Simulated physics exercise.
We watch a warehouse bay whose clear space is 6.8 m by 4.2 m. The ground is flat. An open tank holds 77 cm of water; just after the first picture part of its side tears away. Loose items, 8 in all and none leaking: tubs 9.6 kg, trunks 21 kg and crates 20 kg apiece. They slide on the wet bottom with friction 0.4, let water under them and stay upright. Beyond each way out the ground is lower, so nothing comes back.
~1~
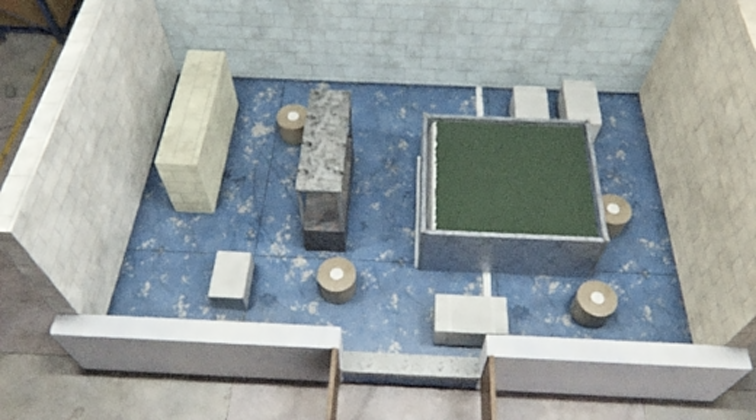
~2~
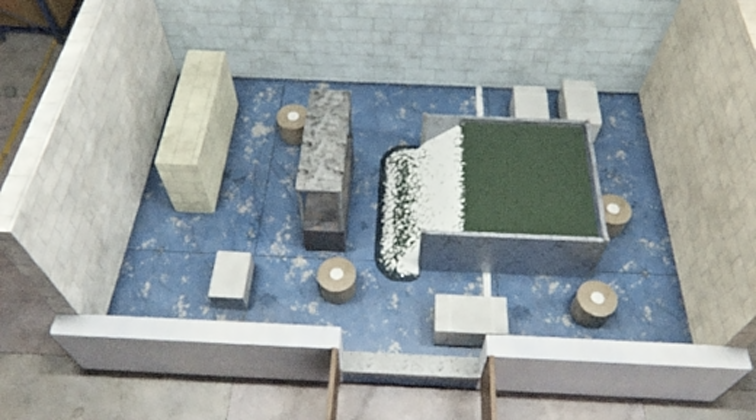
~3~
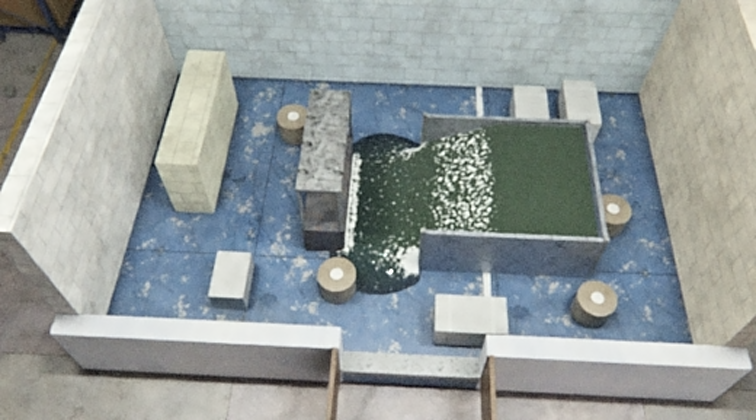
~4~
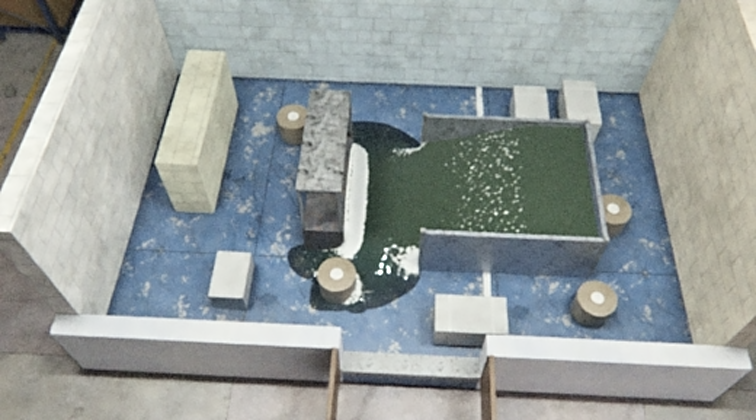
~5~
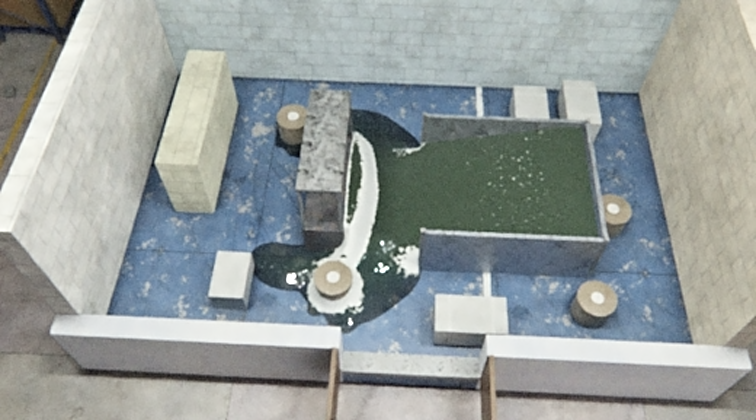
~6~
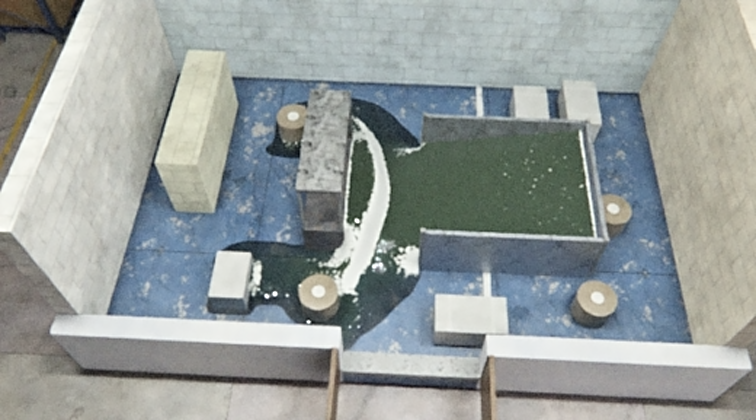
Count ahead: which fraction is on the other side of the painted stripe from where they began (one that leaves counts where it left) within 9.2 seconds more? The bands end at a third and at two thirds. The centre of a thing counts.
Share: Under a third.
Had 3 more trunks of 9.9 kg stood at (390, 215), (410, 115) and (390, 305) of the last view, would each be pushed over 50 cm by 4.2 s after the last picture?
In turn: Over, past it, over.
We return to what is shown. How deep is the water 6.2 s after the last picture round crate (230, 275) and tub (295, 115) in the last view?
About 7 and 11 cm.
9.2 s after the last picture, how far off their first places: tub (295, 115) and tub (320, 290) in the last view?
In that order: 300 cm, 120 cm.
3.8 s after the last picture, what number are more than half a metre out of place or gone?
4 of them.
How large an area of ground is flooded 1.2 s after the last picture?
Some 16 m2.
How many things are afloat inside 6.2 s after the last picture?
I count 3.
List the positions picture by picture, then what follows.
The first picture shows a tub at (337, 274), on the bottom; a crate at (230, 274) rests on the ground; 3.4 m2 under water; 0 of 8 have shifted.
The second picture shows a tub at (337, 274), on the bottom; a crate at (230, 274), on the bottom; 4.6 m2 under water; 0 of 8 have shifted.
The third picture shows a tub at (337, 274), on the bottom; a crate at (230, 274), on the bottom; water covers 5.7 m2; 0 of 8 have shifted.
The fourth picture shows a tub at (337, 274), on the bottom; a crate at (230, 274) rests on the ground; water covers 6.5 m2; 0 of 8 have shifted.
The fifth picture shows a tub at (333, 277) rests on the ground, 6 cm from its start; a crate at (230, 274), on the bottom; water covers 7.4 m2; 1 of 8 have shifted.
The sixth picture shows a tub at (319, 292), on the bottom, 31 cm from its start; a crate at (230, 274) rests on the ground; water covers 8.6 m2; 1 of 8 have shifted.
Then, 1.2 s after the last picture 0 of 8 are over the mark; 1 afloat.
Then, 3.8 s after the last picture 0 of 8 are over the mark; 2 afloat.
Then, 6.2 s after the last picture 0 of 8 are over the mark; 3 afloat.
Then, 9.2 s after the last picture 1 of 8 are over the mark; 4 afloat.
